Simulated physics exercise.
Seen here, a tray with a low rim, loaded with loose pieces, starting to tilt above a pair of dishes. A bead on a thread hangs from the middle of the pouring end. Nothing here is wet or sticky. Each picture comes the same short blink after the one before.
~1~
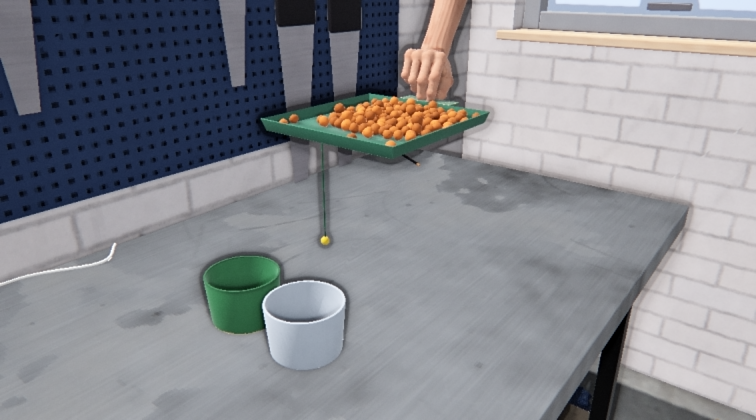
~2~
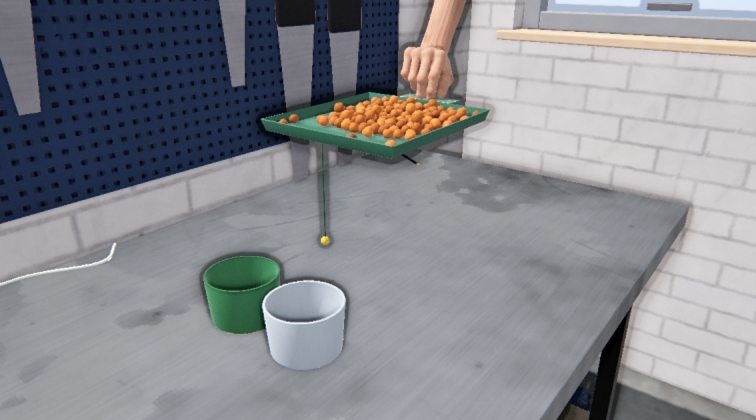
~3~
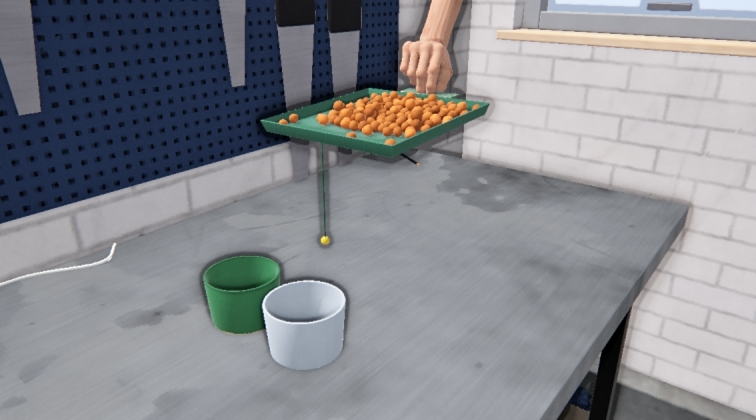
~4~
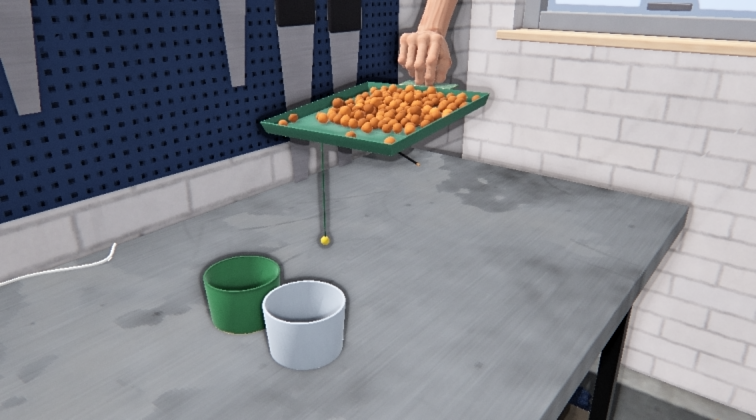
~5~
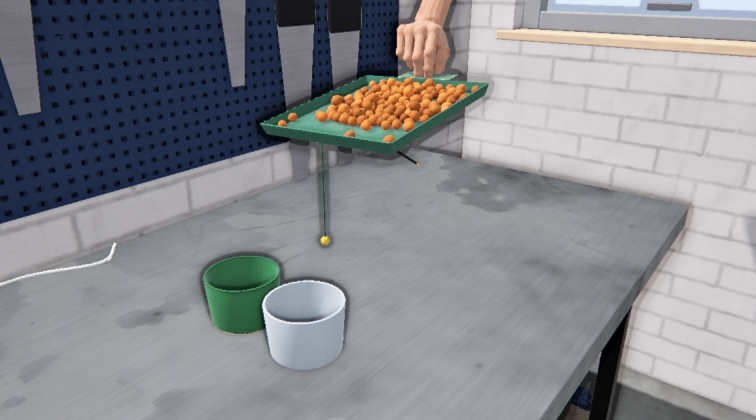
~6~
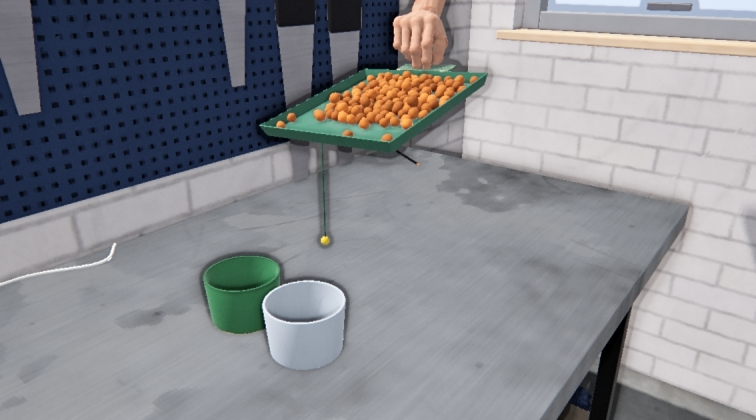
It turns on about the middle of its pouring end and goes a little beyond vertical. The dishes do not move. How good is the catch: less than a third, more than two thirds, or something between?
The two hold under a third of the load.
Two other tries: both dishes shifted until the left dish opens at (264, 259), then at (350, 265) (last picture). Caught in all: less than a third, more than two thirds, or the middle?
One: Between a third and two thirds. Two: Under a third.
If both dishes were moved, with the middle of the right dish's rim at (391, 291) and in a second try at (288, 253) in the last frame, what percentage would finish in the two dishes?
The first gives 10 %, the second 70 %.
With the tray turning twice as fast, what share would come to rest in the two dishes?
It comes to 10 per cent or so.
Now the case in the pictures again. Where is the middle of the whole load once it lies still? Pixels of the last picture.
Close to (247, 281).
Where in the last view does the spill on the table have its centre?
Close to (241, 274).
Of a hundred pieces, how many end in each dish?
About: Left dish 0, right dish 0 per cent.
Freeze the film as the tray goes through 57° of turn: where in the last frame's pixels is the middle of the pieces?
At about (321, 100).
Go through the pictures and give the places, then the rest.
Corners of the pouring end near (266, 119) and (392, 145), level; middle of the load near (390, 119), coated peanuts; left dish near (214, 306); right dish near (276, 339); bead on its thread near (325, 241), in the first frame.
Corners of the pouring end near (266, 119) and (392, 145), level; middle of the load near (390, 118), in the second frame.
Corners of the pouring end near (266, 120) and (391, 144), tipped barely, lowest at the left corner; middle of the load near (390, 115), in the third frame.
Corners of the pouring end near (265, 121) and (391, 143), tipped a little, lowest at the left corner; middle of the load near (394, 107), in the fourth frame.
Corners of the pouring end near (265, 123) and (390, 141), tipped a little, lowest at the left corner; middle of the load near (393, 101), in the fifth frame.
Corners of the pouring end near (265, 124) and (389, 140), tipped a little, lowest at the left corner; middle of the load near (392, 96); left dish near (214, 306); right dish near (276, 339), in the sixth frame.
Shortly afterwards, tray tipped steeply; all but a few on the tray; only a few outside both; only a few in the air.
Next, tray tipped right over; a little on the tray; only a few in the right dish; only a few in the left dish; the bulk outside both; a little in the air.
Some moments later, tray tipped past a quarter turn; only a few in the right dish; a little in the left dish; all but a few outside both.
In the end, tray tipped past a quarter turn; only a few in the right dish; a little in the left dish; all but a few outside both.
